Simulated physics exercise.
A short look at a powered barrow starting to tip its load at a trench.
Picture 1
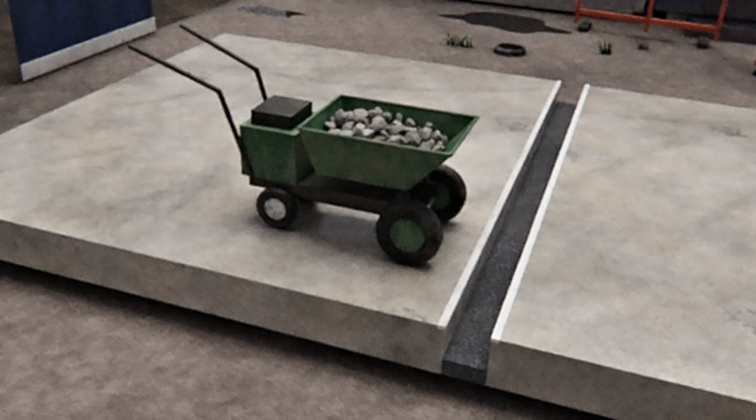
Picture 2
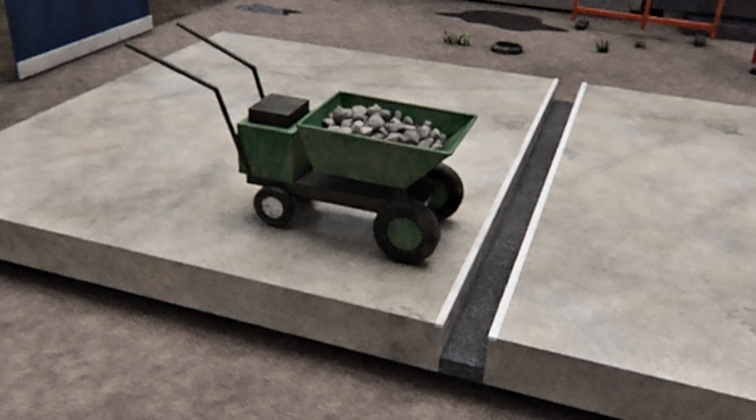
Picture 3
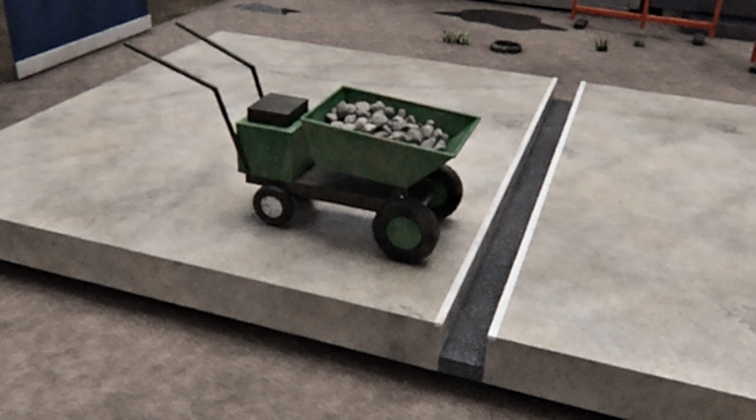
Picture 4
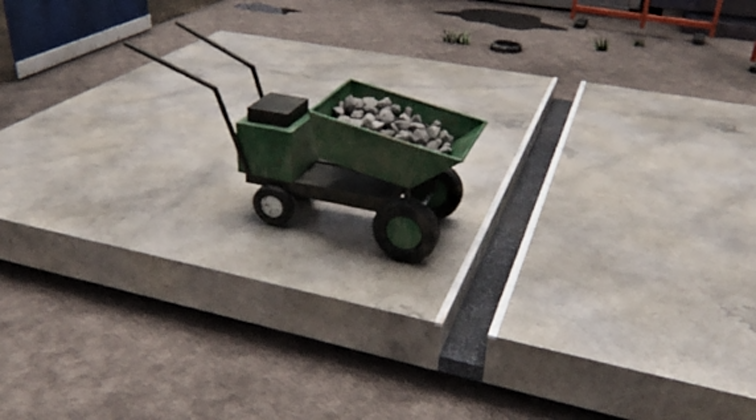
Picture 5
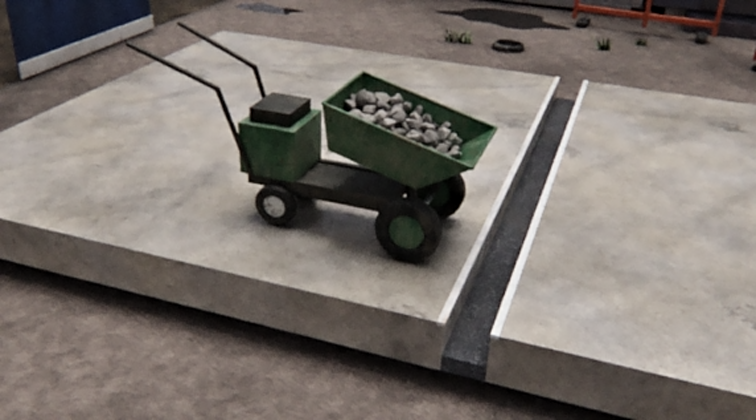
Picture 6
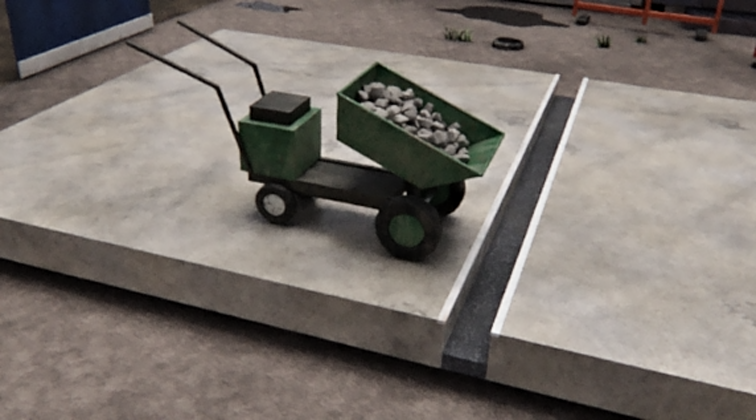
A green barrow loaded with grey stones stands still, then its skip tilts toward the right.
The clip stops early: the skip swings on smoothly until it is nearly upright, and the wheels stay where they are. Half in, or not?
Between the edges lies only the smaller part of the load.
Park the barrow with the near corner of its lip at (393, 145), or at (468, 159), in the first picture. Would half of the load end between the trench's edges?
At the first place most of it, at the second below a half.
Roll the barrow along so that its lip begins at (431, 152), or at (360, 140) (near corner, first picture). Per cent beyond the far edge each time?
About 40 and 0 per cent.
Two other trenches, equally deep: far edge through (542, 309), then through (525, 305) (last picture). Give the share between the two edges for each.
First some 80, then 60 per cent.
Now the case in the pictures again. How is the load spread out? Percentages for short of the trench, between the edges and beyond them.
In per cent, short 0, between 5 and beyond 70.
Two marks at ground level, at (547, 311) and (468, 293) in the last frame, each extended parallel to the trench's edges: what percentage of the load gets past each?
The first gives 40 %, the second 80 %.
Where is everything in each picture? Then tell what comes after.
The first picture shows lip of the skip at (451, 156), level; top of the load at (384, 134), broken stones; first edge of the trench at (456, 295); far edge at (507, 307), the trench under half as wide as the skip, and about as deep as wide.
The second picture shows lip of the skip at (450, 155), tipped barely; top of the load at (382, 134).
The third picture shows lip of the skip at (454, 157), tipped barely; top of the load at (360, 127).
The fourth picture shows lip of the skip at (461, 162), tipped a little; top of the load at (367, 123).
The fifth picture shows lip of the skip at (472, 168), tipped clearly; top of the load at (366, 116).
The sixth picture shows lip of the skip at (481, 176), tipped clearly; top of the load at (377, 109); first edge of the trench at (456, 290); far edge at (507, 301).
Soon after the last picture, skip tipped steeply; all in the skip.
A little later, skip tipped right over; about half in the skip; a stray few in or heaped over the trench; about half beyond it; a stray few falling.
Later still, skip tipped right over; about a quarter in the skip; a small part in or heaped over the trench; about two thirds beyond it.
At rest, skip tipped right over; about a quarter in the skip; a small part in or heaped over the trench; about two thirds beyond it.
